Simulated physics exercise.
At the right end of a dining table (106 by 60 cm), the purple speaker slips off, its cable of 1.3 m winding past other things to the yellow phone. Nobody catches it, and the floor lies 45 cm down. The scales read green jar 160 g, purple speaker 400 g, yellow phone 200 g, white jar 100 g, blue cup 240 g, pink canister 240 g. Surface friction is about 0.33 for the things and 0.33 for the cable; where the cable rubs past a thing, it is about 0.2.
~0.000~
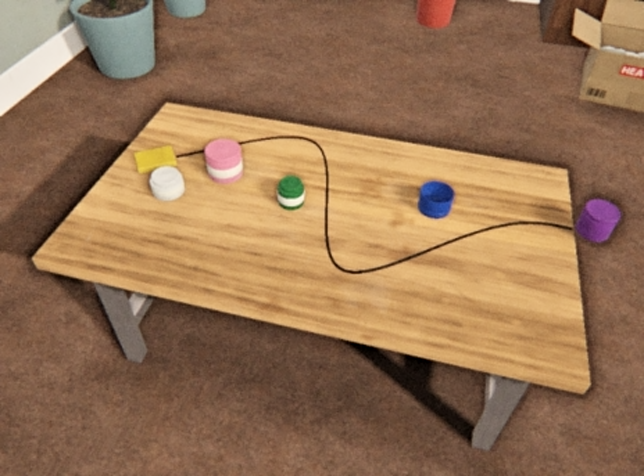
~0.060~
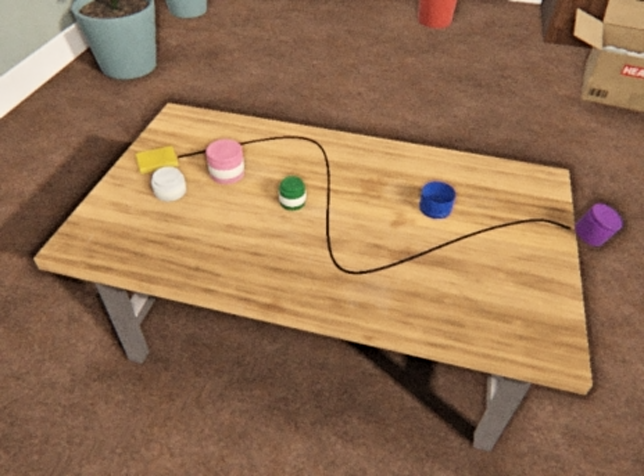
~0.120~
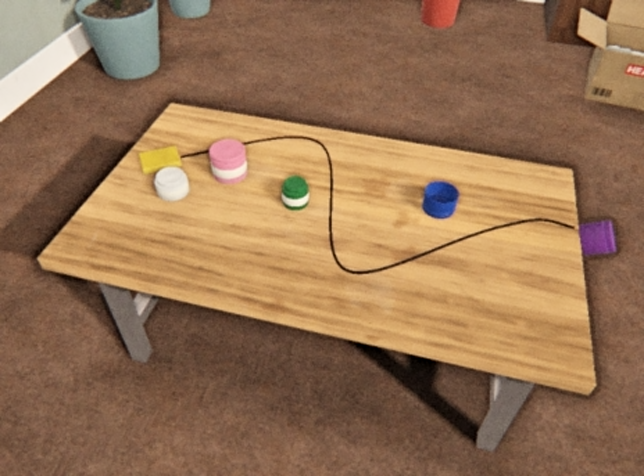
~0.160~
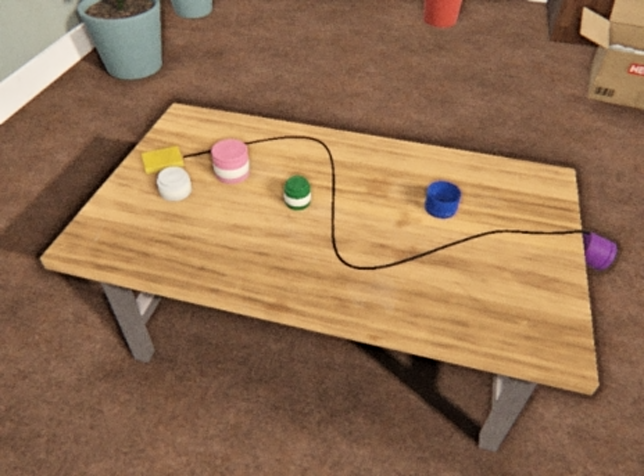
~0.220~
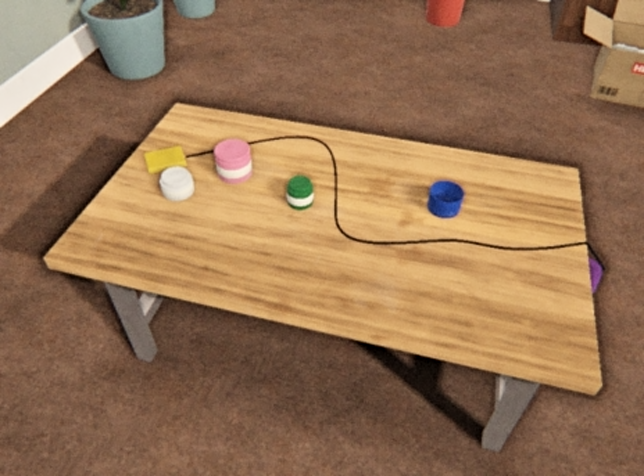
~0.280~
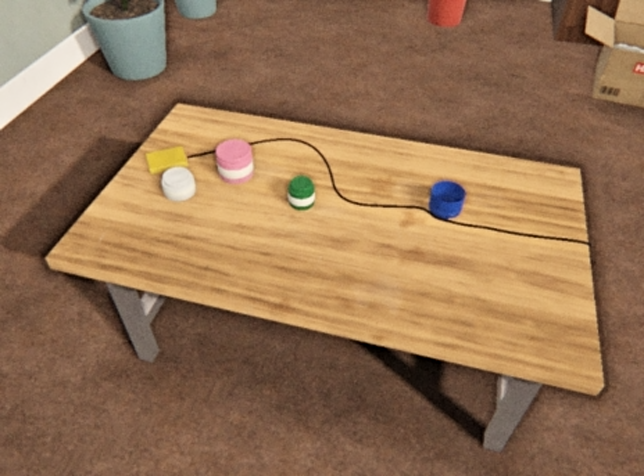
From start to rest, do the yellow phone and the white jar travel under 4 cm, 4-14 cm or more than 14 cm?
Result: Yellow phone hardly moves, white jar stays in the low band.
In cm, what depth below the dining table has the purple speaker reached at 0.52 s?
Depth: About 40 cm.
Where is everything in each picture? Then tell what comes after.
Shows, yellow phone (155, 157); white jar (165, 175); cable runs through (513, 224) (411, 257) (326, 229) (322, 152), in the first frame.
Shows, purple speaker (604, 215); cable runs through (513, 223) (328, 229), in the second frame.
Shows, purple speaker (597, 238); cable runs through (517, 223) (331, 229), in the third frame.
Shows, purple speaker (594, 251); cable runs through (533, 233) (333, 229), in the fourth frame.
Shows, purple speaker (583, 277); cable runs through (586, 243) (340, 230), in the fifth frame.
Shows, yellow phone (166, 157); white jar (177, 175); cable runs through (526, 235) (403, 207) (326, 163), in the sixth frame.
After 0.5 s, the cable's tail end at (194, 160); yellow phone 2 cm off its start, purple speaker over the edge.
After 0.7 s, the cable's tail end at (194, 160); yellow phone 2 cm off its start, purple speaker over the edge.
After 1.0 s, the cable's tail end at (194, 160); yellow phone 2 cm off its start at (173, 158), purple speaker over the edge.
After 1.2 s, the cable's tail end at (194, 160); yellow phone 2 cm off its start, purple speaker over the edge.
After 2.4 s, the cable's tail end at (194, 160); yellow phone 2 cm off its start at (173, 158), white jar 0 cm off its start at (176, 175), purple speaker over the edge.
